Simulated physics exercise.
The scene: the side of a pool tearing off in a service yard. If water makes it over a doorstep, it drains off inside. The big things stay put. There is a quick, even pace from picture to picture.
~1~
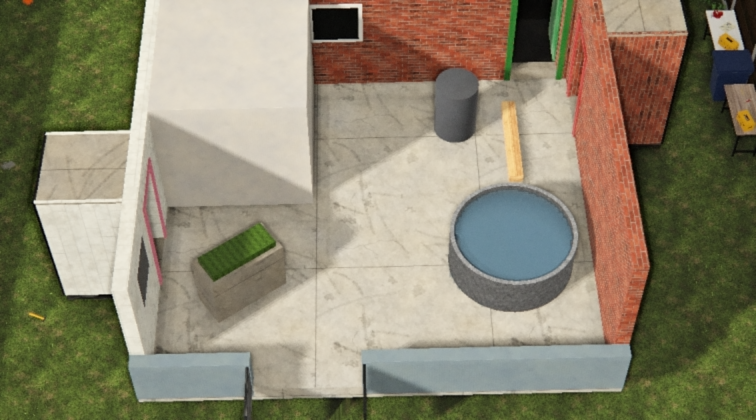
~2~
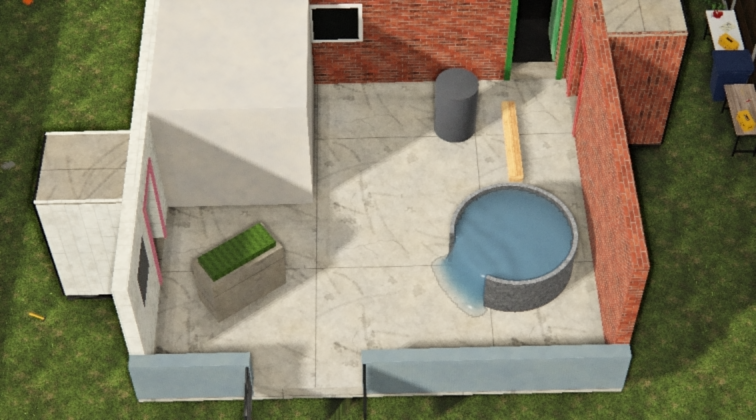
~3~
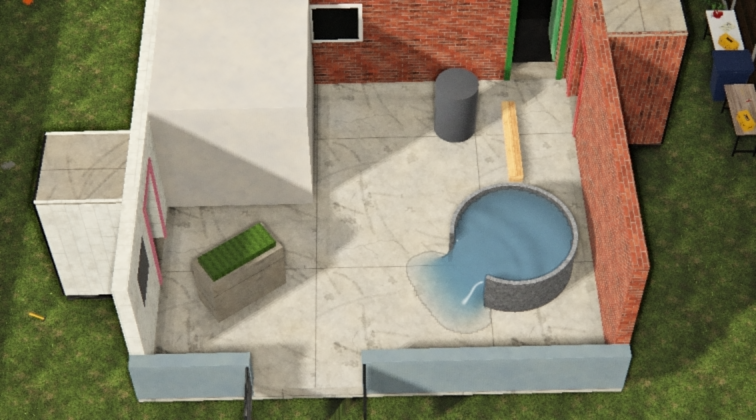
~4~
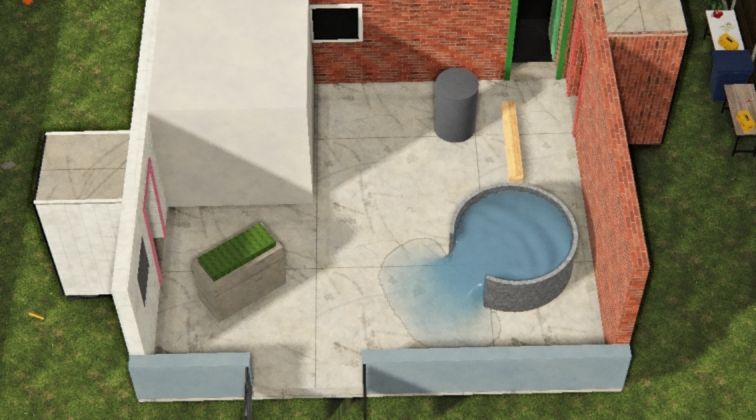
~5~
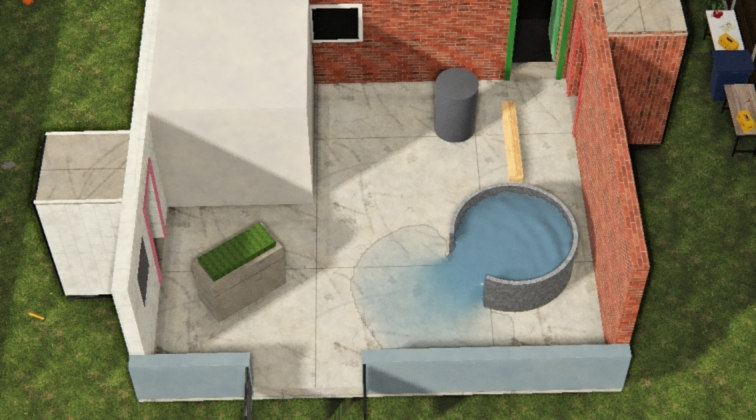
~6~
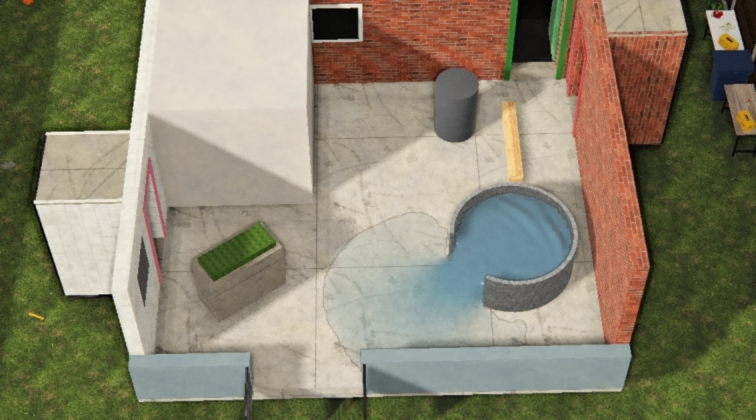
Water pours from a round grey pool as its lower left side tears open, first a small spill, then a pale blue sheet fanning leftward over the concrete. The walled service yard is seen from high above, the camera still, with red brick walls behind and at right. A planter with green growth stands left, a dark grey cylinder and a yellow plank behind the pool.
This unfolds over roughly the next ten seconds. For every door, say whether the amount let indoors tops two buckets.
The green door stays at two buckets or less; the pink door tops two buckets; the red door stays at two buckets or less.
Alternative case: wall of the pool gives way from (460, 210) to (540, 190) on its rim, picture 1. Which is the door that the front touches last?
Last in line is the door marked pink.
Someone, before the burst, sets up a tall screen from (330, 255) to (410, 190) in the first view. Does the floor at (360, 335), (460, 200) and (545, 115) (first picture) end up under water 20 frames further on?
The first is inundated, the second still bare and the third still bare.
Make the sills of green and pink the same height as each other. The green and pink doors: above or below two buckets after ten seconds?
Result - the green door remains within bounds, and the pink door remains within bounds.
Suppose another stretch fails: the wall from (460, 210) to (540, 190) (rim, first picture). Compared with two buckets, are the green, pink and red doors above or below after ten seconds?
Taking them in turn, the green door falls short, the pink door falls short and the red door tops the limit.
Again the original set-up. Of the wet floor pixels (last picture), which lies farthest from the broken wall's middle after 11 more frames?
Best guess: Near (152, 379).
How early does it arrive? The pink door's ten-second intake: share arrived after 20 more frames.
Roughly 5 per cent.
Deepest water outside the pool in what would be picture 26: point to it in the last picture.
My best guess is roughly (153, 369).
A moment on, water covers 30 % of the floor; the green door not reached, the pink door not reached, the red door not reached.
Next, water covers 40 % of the floor; the green door not reached, the pink door not reached, the red door not reached.
Then, water covers 50 % of the floor; the green door not reached, the pink door under two buckets in, the red door not reached.
Later, water covers 60 % of the floor; the green door not reached, the pink door over two buckets in, the red door not reached.
In the end, water covers 75 % of the floor; the green door not reached, the pink door over two buckets in, the red door not reached.
